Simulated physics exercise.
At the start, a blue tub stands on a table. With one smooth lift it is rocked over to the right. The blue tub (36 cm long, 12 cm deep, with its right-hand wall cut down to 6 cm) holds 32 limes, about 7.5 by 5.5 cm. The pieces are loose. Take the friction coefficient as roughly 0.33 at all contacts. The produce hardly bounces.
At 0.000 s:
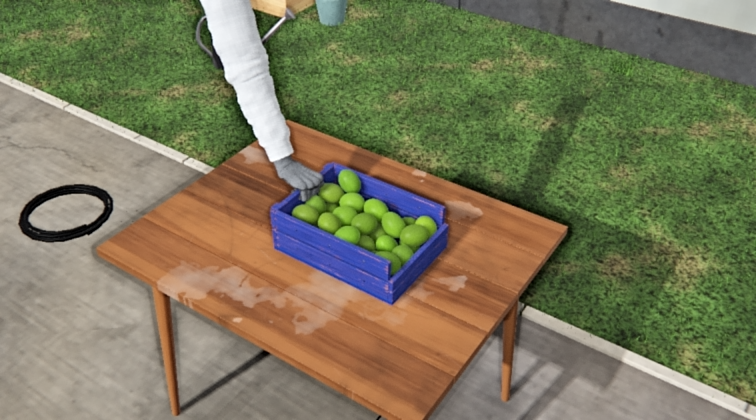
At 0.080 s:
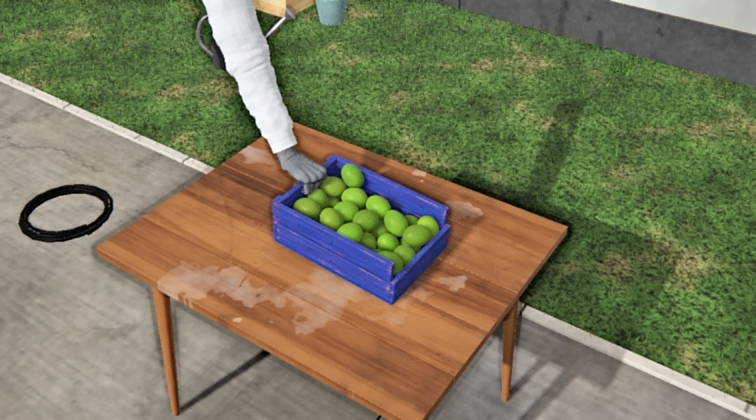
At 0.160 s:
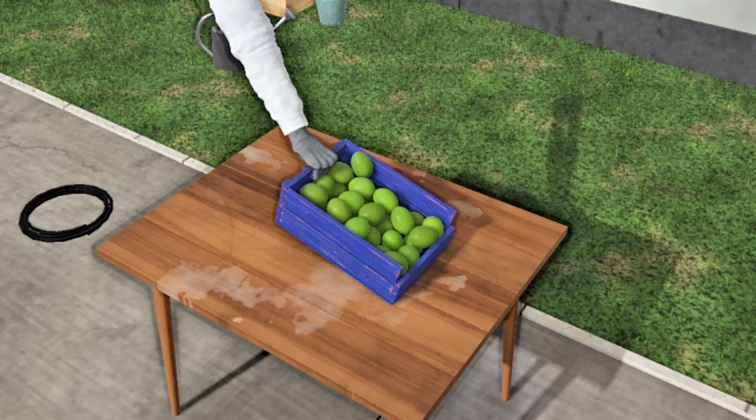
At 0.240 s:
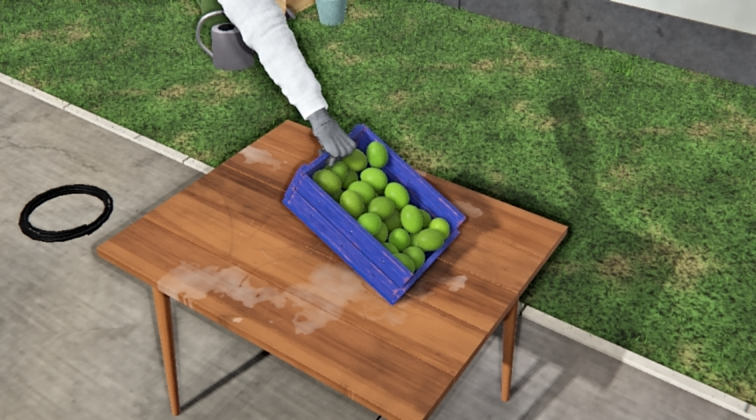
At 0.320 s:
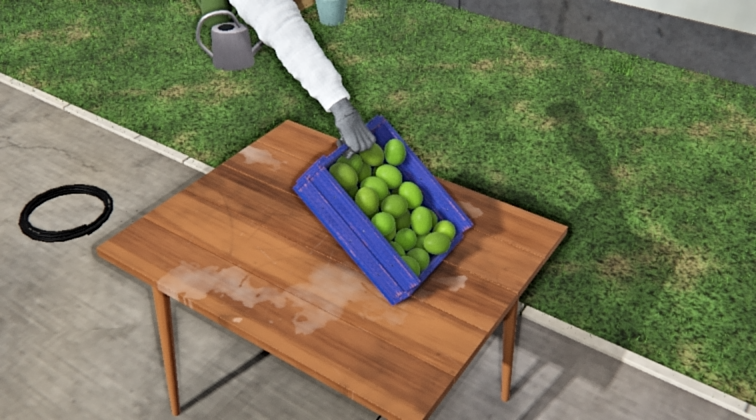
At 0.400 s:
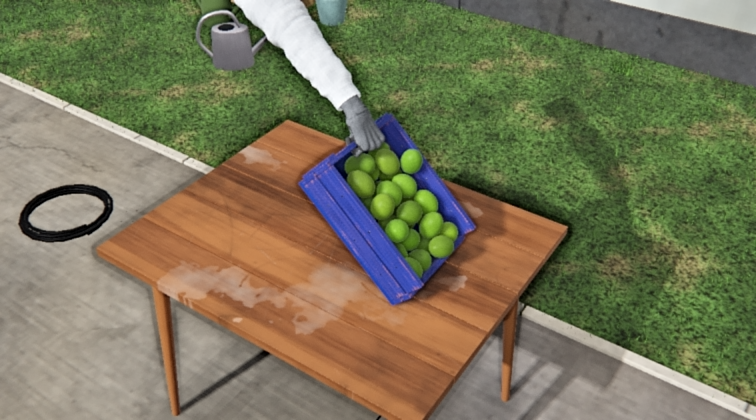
Blue tub of green limes on a wooden table being tilted steadily to the right by a gloved hand lifting its left end.
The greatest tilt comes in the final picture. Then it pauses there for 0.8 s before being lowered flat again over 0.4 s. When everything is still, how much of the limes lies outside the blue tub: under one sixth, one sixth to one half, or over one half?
Expect one-sixth to one-half of them to get out.
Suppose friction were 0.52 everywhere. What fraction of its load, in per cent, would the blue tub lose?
Blue tub 50 per cent.
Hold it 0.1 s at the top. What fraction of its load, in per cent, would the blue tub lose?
In that case the blue tub sheds 20 percent of its load.
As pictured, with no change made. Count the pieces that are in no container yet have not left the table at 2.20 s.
Count of pieces: About 8.
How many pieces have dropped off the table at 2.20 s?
Around 4, roughly.
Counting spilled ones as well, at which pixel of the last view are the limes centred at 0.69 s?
Roughly at (410, 228).
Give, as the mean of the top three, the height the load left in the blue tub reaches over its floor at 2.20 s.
It reaches close to 9 cm.
After 0.69 s, tilt 43°; the blue tub is down by 3 of 32.
After 1.05 s, tilt 43°; the blue tub is down by 10 of 32.
After 1.55 s, tilt 2°; the blue tub is down by 12 of 32.
Outcome (at 2.20 s), the blue tub is down by 12 of 32. Asked share, 12 of 32, 38 per cent.
